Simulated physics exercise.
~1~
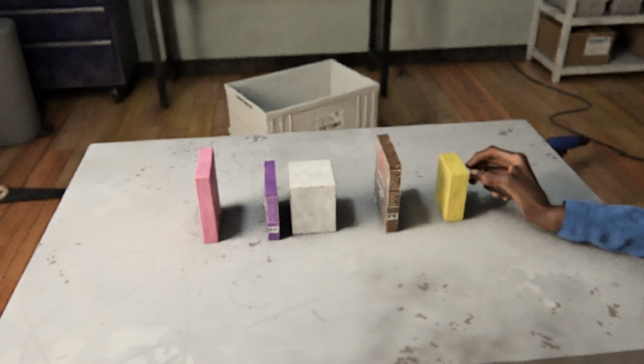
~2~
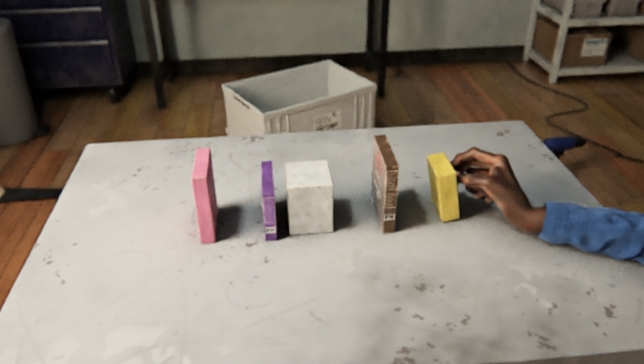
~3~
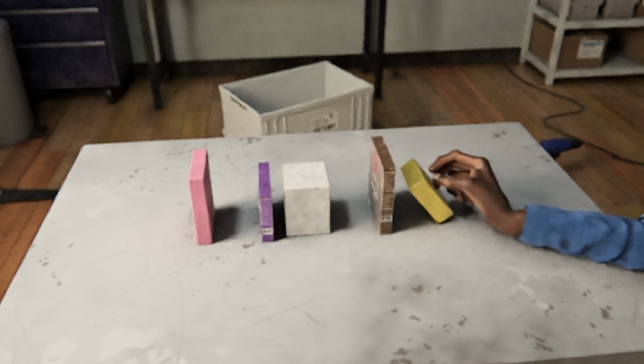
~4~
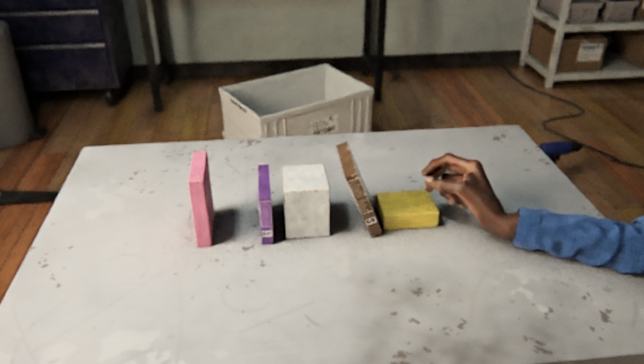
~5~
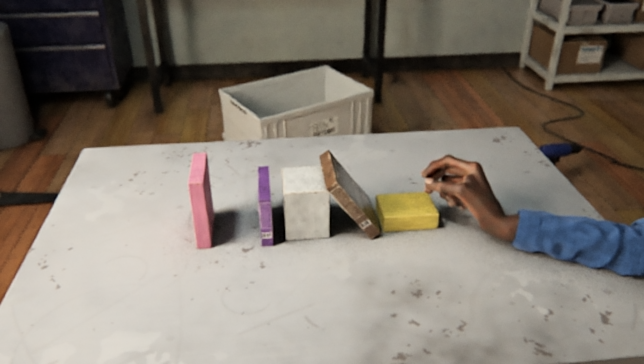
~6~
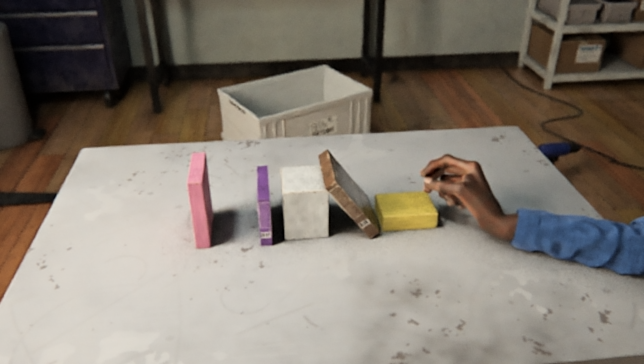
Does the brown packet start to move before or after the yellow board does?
The brown packet starts to move after the yellow board, which is already tipping left while the packet still stands upright.
